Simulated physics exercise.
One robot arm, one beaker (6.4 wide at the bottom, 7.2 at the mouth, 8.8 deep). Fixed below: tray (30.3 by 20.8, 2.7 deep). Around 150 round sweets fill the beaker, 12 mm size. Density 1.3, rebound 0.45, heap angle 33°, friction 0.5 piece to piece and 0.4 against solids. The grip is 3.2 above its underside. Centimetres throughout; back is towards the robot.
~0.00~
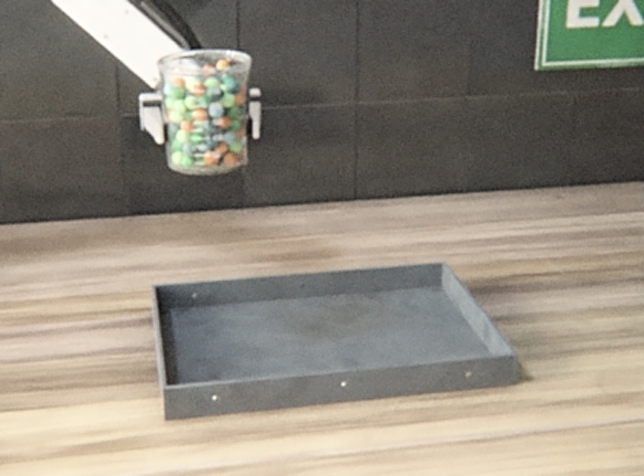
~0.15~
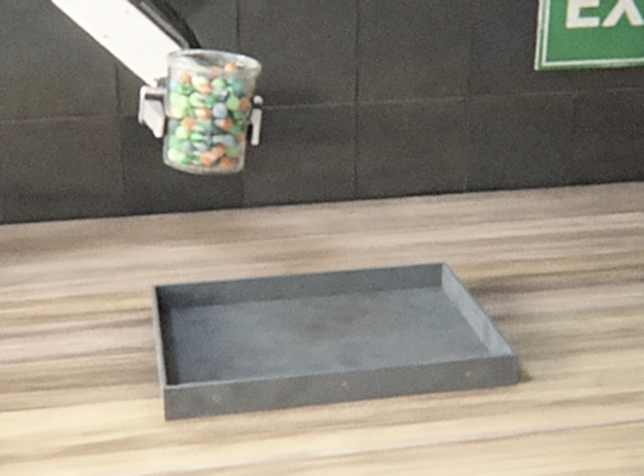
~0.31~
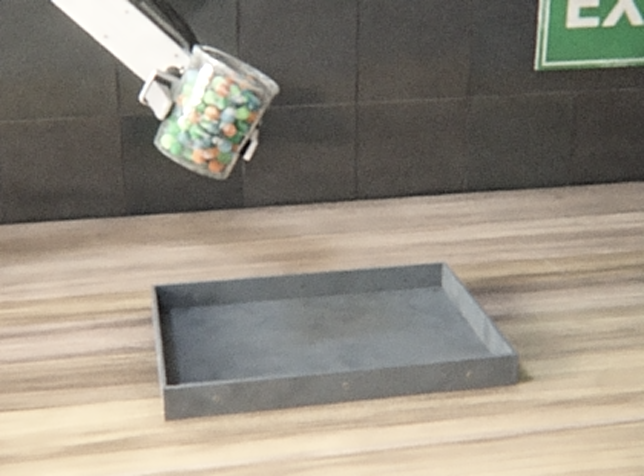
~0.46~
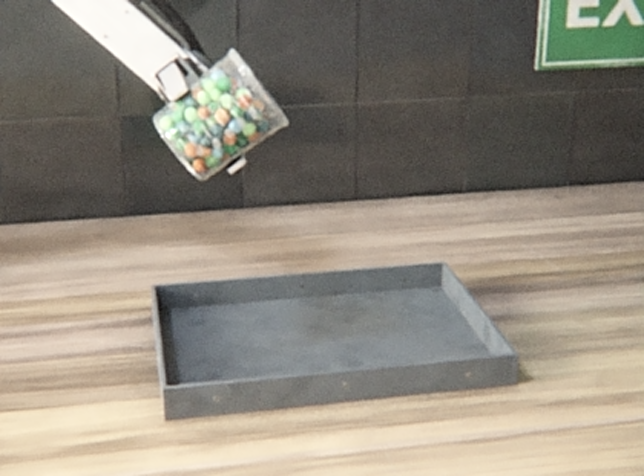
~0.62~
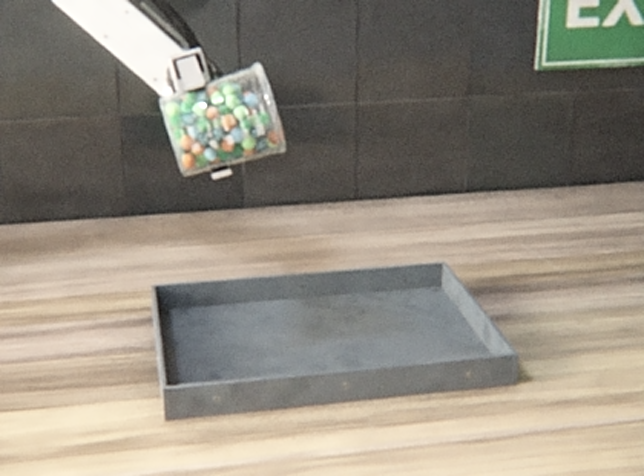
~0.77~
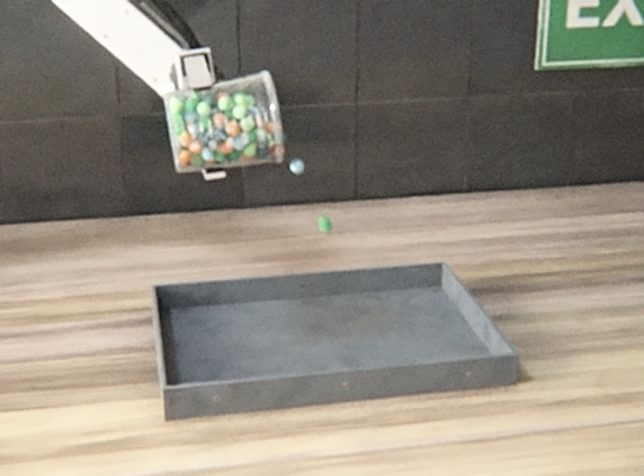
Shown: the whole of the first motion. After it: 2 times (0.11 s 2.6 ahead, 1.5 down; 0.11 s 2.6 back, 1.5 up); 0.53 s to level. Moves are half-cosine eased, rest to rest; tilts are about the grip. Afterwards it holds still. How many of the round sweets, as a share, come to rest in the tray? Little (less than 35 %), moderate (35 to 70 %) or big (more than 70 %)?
Answer: Moderate; 35 to 70 % of the round sweets finish in the tray.
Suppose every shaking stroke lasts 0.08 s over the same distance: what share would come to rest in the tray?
It would be near 55 per cent.
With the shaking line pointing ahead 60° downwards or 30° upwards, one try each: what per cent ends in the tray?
Some 20 and 75 per cent.
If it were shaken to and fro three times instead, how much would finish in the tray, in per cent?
Then about 55 per cent.
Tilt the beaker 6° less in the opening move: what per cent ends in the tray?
About 35 per cent.
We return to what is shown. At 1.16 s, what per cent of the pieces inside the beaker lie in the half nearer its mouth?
Roughly 60 per cent.
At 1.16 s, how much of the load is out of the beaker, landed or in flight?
Some 30 per cent.
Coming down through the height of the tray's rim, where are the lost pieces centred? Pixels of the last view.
Near (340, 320).
By 1.16 s, tilted 84° forward, highest piece 22 above the table; 103 in the beaker, 33 in the tray, 10 in flight or on a rim.
By 1.55 s, tilted 25° forward, highest piece 26 above the table; 83 in the beaker, 63 in the tray.
By 1.94 s, level, highest piece 25 above the table; 83 in the beaker, 63 in the tray.
By 2.99 s, level, highest piece 25 above the table; 83 in the beaker, 63 in the tray.
Final count, 83 in the beaker, 63 in the tray. That is 43 % in the tray.
